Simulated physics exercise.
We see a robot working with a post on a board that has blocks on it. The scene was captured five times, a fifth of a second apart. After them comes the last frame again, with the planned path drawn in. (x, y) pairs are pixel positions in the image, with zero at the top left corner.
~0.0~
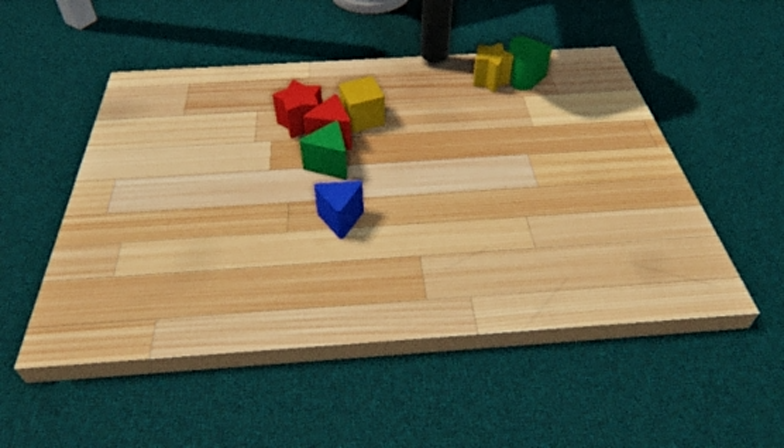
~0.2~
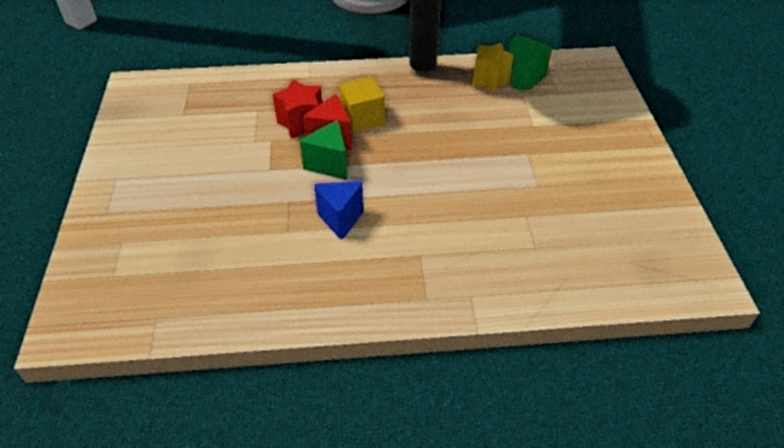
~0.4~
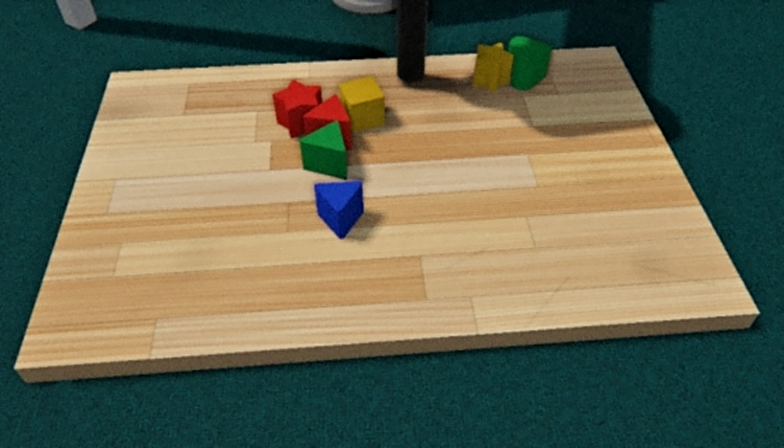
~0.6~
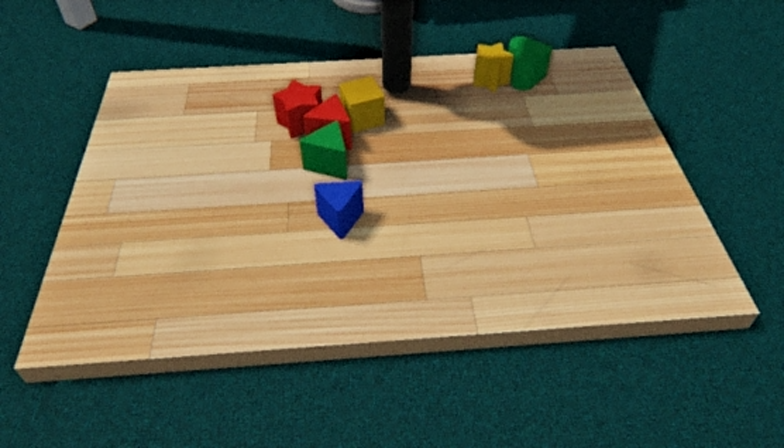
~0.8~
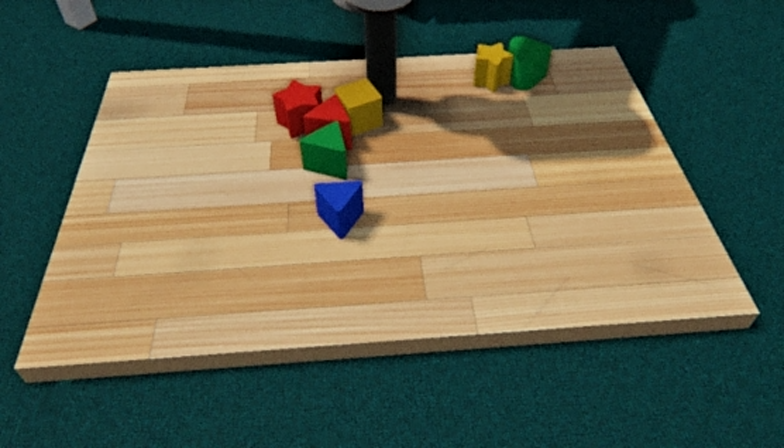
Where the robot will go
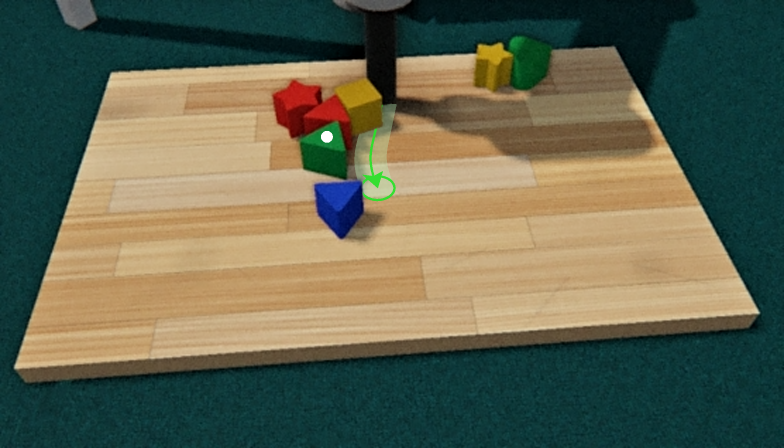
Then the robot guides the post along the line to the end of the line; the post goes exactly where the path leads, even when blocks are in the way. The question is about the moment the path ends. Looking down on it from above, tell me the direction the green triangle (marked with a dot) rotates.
From the top, the block rotates counterclockwise.
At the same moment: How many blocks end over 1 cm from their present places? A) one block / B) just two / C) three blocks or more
C (three blocks or more)
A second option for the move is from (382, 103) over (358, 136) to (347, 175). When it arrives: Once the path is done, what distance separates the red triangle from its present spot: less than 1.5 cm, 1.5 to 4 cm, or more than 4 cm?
Displacement: Past 4 cm.
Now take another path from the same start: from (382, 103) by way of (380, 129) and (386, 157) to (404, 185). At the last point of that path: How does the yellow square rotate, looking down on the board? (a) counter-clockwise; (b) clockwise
Choice b: Clockwise.
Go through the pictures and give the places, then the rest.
Tip of the post (435, 55), middles of tops, green triangle (327, 137), red triangle (330, 110), blue triangle (338, 192), yellow square (362, 90), in the first frame.
Post (423, 64), nothing pushed, in the second frame.
Post (411, 74), nothing pushed, in the third frame.
Post (397, 85), nothing pushed, in the fourth frame.
Post (382, 97), green triangle (327, 137), red triangle (330, 110), blue triangle (338, 192), yellow square (358, 92), in the fifth frame.
The line goes from (382, 103) via (373, 143), ending at (378, 188); the dot is on the green triangle.
What follows on the original path. One third of the way, post (376, 123); green triangle (318, 149), turned 25° anticlockwise; red triangle (311, 120); yellow square (342, 109).
Two thirds of the way, post (370, 151); green triangle (315, 152), turned 45° anticlockwise; red triangle (299, 122), turned 15° clockwise; yellow square (334, 115), turned 25° clockwise.
At the end, post (378, 181); green triangle (315, 152), turned 45° anticlockwise; red triangle (299, 122), turned 15° clockwise; blue triangle unmoved; yellow square (334, 115), turned 25° clockwise.
